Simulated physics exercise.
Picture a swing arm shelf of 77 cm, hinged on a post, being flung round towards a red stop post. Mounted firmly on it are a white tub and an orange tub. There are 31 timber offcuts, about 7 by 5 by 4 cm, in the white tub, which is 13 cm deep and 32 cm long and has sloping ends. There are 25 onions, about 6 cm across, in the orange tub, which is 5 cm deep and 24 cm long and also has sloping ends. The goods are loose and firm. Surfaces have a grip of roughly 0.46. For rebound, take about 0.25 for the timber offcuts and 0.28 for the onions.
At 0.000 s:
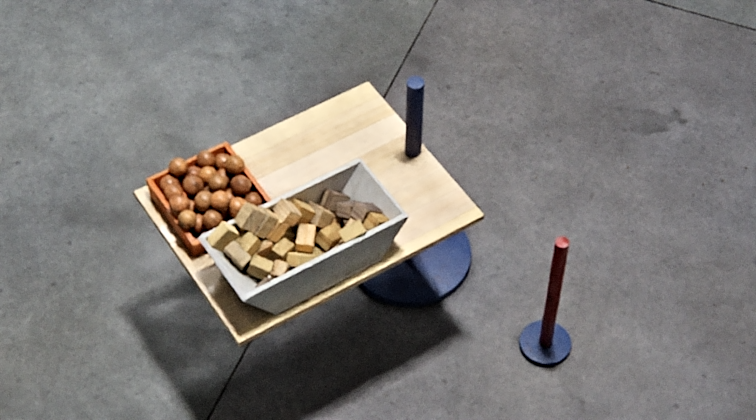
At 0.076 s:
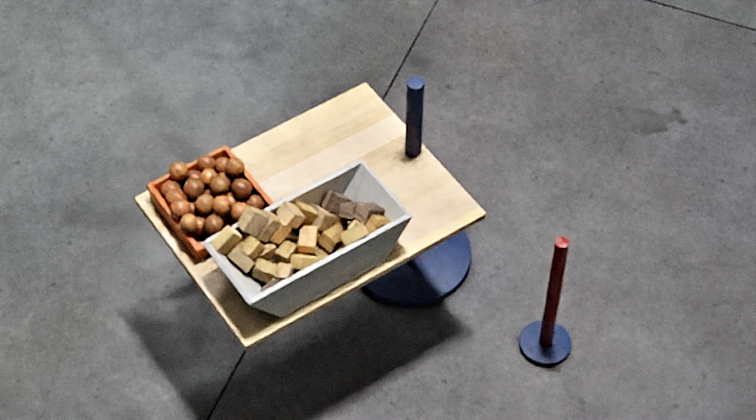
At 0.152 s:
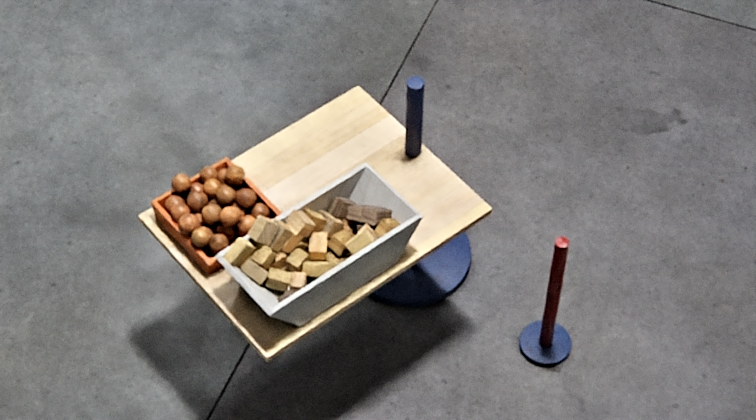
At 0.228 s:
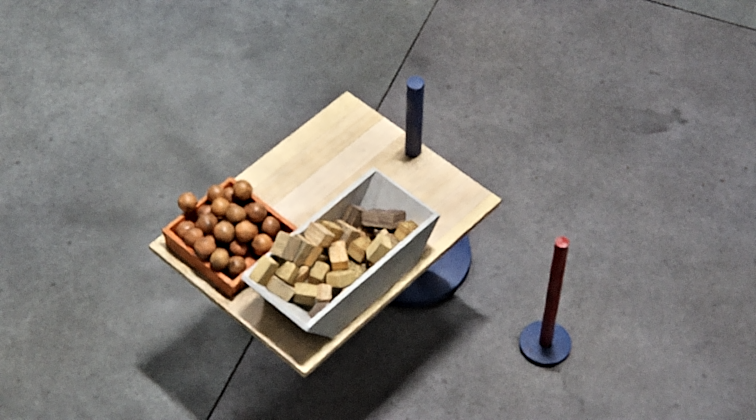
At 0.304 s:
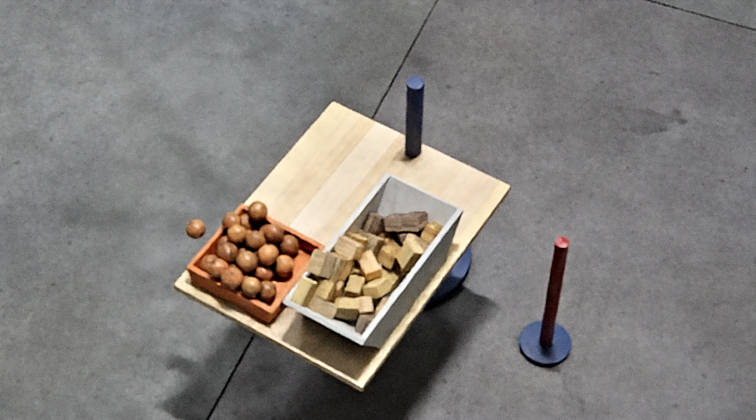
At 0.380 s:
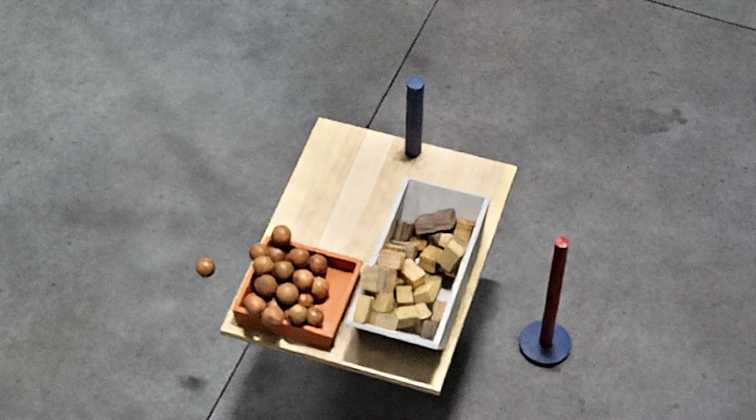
On a grey concrete floor, a loaded wooden shelf swings round its post, shedding brown balls leftward.
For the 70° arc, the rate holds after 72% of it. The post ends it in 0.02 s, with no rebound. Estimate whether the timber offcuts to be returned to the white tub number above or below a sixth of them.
Below a sixth.
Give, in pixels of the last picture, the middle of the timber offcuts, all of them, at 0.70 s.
(522, 254).
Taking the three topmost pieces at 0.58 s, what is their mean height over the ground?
Height, averaged: Around 72 cm.
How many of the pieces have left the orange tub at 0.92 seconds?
Count for the orange tub: Roughly 12.
After 0.50 s, end of the swing.
After 0.58 s, the white tub has all 31 and the orange tub is down by 9 of 25.
After 0.70 s, the white tub is down by 2 of 31 and the orange tub is down by 11 of 25.
After 0.92 s, the white tub is down by 2 of 31 and the orange tub is down by 12 of 25.
When it is over (at 1.36 s), the white tub is down by 2 of 31 and the orange tub is down by 12 of 25. Asked share, 2 of 31, 6 per cent.
